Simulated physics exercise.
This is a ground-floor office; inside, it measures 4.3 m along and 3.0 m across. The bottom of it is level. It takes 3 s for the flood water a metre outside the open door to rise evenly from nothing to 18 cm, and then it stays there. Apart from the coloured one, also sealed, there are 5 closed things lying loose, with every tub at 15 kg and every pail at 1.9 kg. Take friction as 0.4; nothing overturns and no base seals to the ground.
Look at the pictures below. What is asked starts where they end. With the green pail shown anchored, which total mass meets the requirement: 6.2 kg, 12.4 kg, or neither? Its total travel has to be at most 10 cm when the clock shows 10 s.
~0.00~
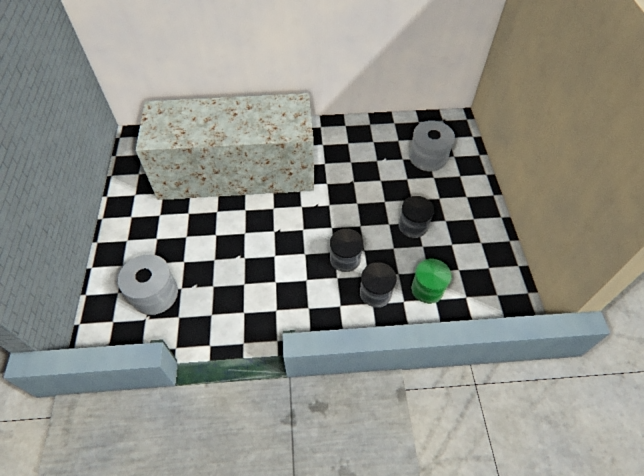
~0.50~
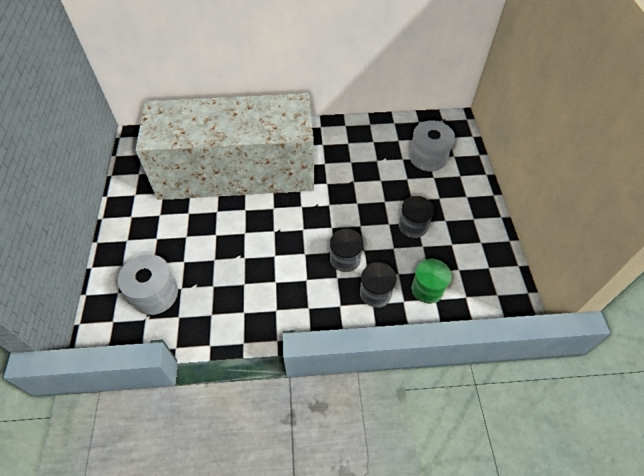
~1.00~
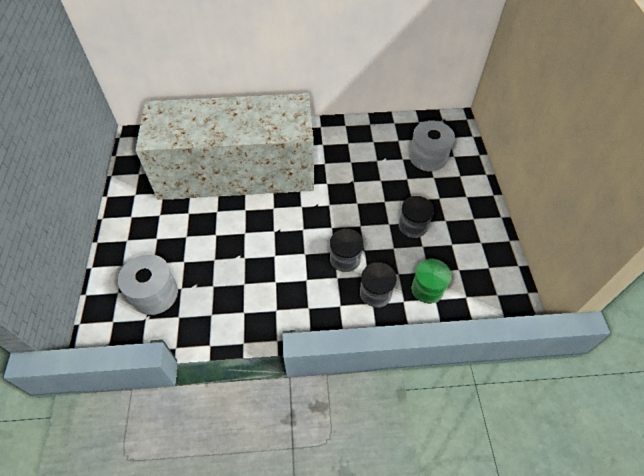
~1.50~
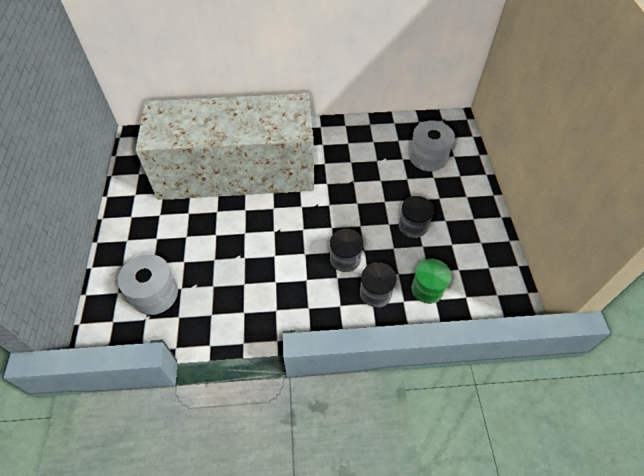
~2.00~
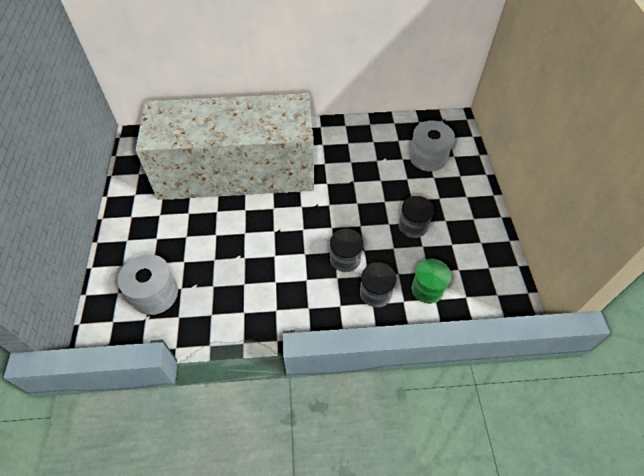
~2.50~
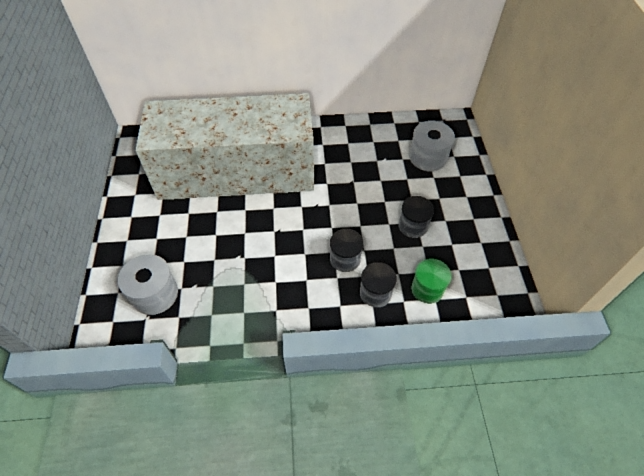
The answer is 6.2 kg already.
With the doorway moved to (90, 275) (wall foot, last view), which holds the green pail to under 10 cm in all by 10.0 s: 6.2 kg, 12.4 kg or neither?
Result: The heavier mass is required.
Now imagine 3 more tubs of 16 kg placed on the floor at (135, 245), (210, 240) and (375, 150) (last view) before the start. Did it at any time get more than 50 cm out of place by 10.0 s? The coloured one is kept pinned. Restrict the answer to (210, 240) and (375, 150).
Order as asked: Goes beyond / stays within.
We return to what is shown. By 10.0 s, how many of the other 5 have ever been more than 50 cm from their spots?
That comes to 2.
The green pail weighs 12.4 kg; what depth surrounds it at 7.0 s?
Something like 2 centimetres.
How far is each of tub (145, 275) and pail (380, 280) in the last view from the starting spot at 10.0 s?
The first is 10 cm from its start, the second 10 cm.
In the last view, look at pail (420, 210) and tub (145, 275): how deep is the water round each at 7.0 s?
2 and 6 cm.
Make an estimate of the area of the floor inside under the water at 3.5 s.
About 3.0 m2.
After 3.5 s the green pail would be 0 cm from its start with 6.2 kg and 0 cm from its start with 12.4 kg; 0 cm of water round it then.
After 4.5 s the green pail would be 0 cm from its start with 6.2 kg and 0 cm from its start with 12.4 kg; 0 cm of water round it then.
After 7.0 s the green pail would be 0 cm from its start with 6.2 kg and 0 cm from its start with 12.4 kg; 2 cm of water round it then.
After 10.0 s the green pail would be 0 cm from its start with 6.2 kg and 0 cm from its start with 12.4 kg; 4 cm of water round it then.
